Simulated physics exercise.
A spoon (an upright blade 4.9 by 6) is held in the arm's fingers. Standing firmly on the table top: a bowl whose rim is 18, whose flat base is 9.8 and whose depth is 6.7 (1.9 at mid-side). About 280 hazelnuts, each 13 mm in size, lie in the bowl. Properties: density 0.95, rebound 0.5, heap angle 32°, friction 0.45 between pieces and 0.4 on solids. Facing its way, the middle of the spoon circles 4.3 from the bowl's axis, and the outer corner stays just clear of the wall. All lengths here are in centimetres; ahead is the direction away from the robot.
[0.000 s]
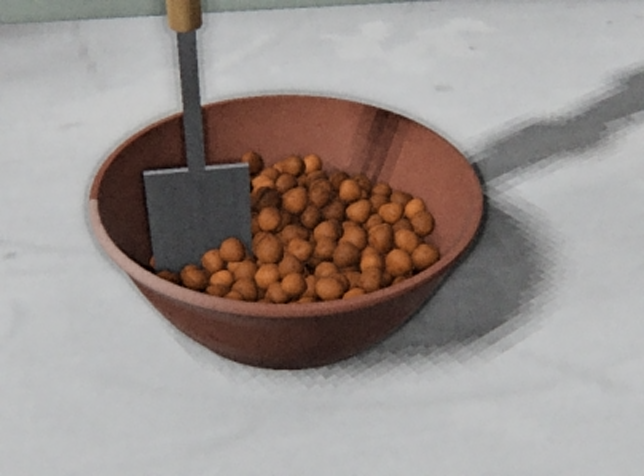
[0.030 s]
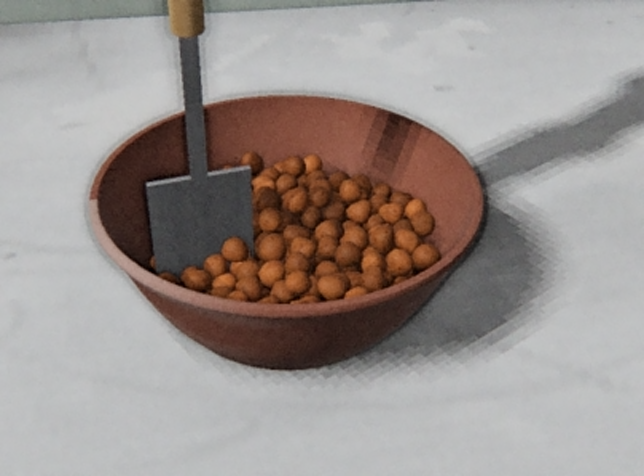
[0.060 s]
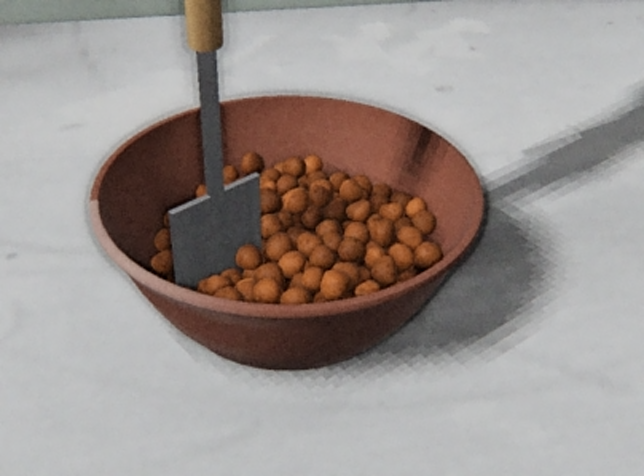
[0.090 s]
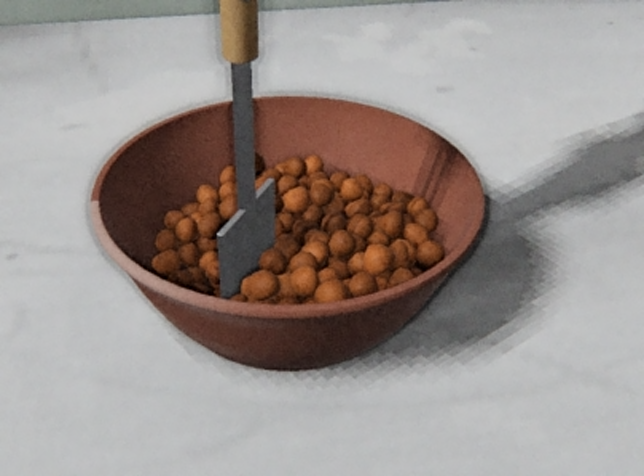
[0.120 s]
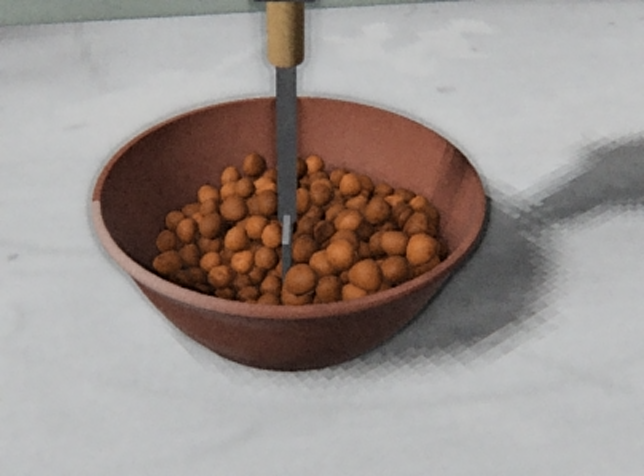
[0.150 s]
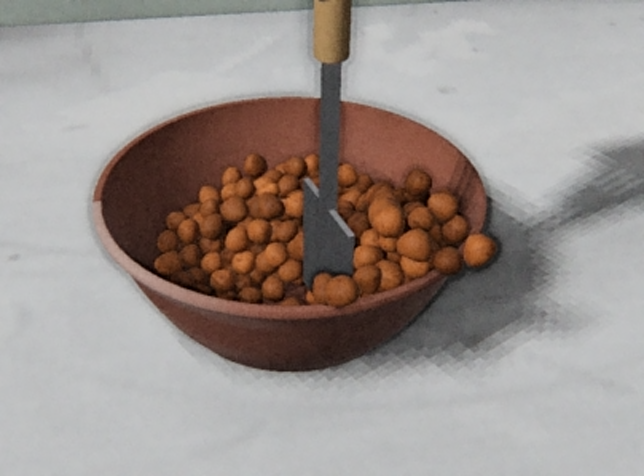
To begin with, a flat grey blade with a wooden handle stands upright at the left side of a reddish-brown bowl of hazelnuts on a pale table top. It sweeps rightward through the nuts, turning edge-on as it passes the middle, then pushes some up against the right rim, one bulging over the edge.
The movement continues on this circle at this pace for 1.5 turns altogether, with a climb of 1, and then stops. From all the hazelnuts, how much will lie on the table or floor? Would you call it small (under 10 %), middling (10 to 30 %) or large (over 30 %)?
I would call it large.
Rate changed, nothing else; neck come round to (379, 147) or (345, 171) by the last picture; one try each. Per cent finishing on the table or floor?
Roughly 55 per cent on the first try and 40 per cent on the second.
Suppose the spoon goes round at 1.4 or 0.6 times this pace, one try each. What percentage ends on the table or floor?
It would be some 50 and 20 percent respectively.
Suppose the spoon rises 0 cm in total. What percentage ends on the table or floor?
It comes to some 40 per cent.
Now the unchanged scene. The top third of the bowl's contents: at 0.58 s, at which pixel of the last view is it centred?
The centre is close to (338, 284).
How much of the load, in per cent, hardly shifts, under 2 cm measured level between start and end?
About 5 %.
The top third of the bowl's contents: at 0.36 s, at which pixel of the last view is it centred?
Roughly pixel (225, 146).
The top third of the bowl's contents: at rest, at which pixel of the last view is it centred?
Somewhere close to (323, 204).
By 0.36 s, 271° round, highest piece 11 above the table; 232 in the bowl, 22 on the table or floor, 28 in flight or on the tool.
By 0.58 s, 80° round, highest piece 9 above the table; 194 in the bowl, 79 on the table or floor, 9 in flight or on the tool.
By 0.88 s, 180° round, highest piece 6 above the table; 175 in the bowl, 107 on the table or floor.
By 1.58 s, 180° round, highest piece 6 above the table; 175 in the bowl, 107 on the table or floor.
Final count, 175 in the bowl, 107 on the table or floor. That is 38 % on the table or floor.
